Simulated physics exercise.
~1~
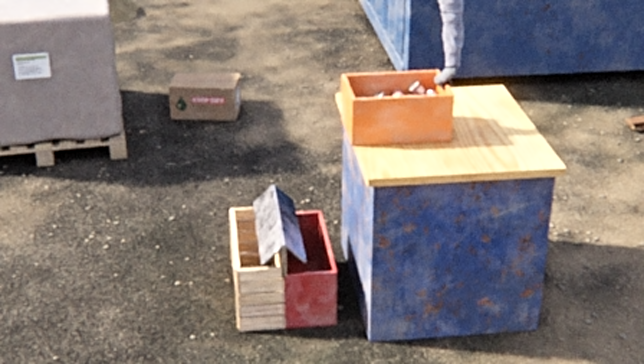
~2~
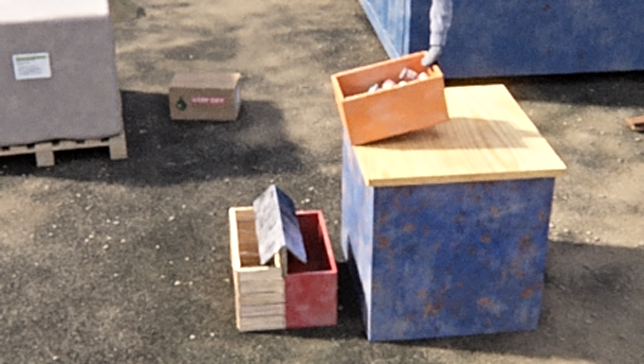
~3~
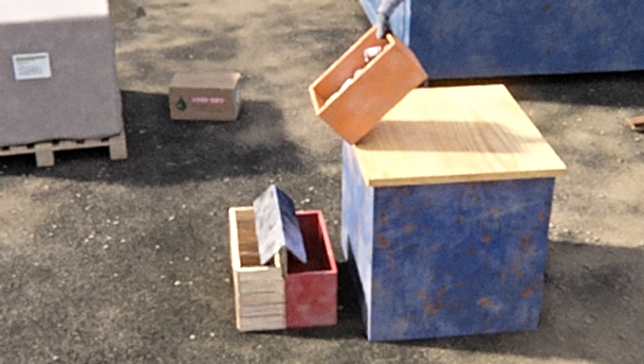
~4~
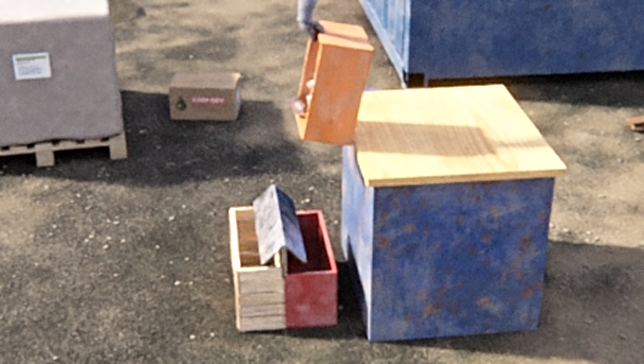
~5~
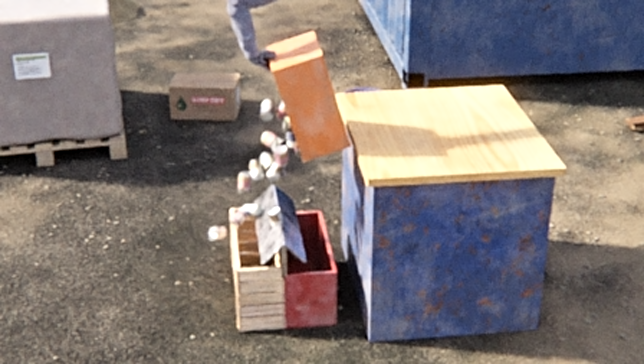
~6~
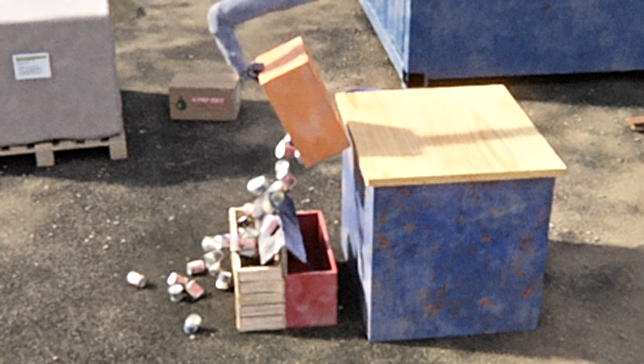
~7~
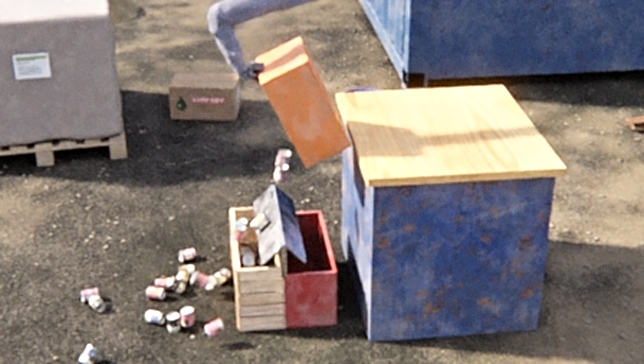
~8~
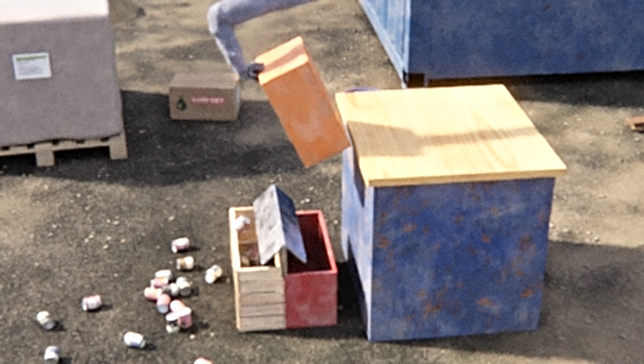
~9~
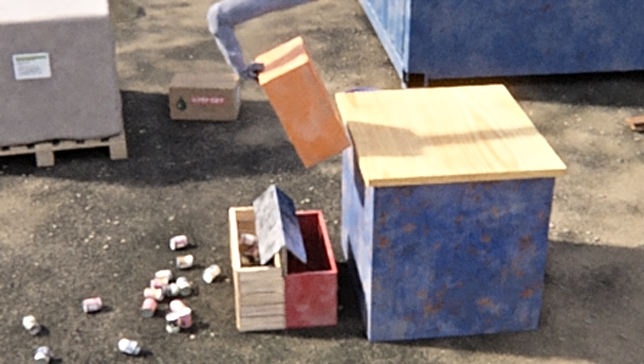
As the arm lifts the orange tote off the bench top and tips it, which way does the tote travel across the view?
The orange tote moves to the left, from the bench top to a place above the containers on the ground.
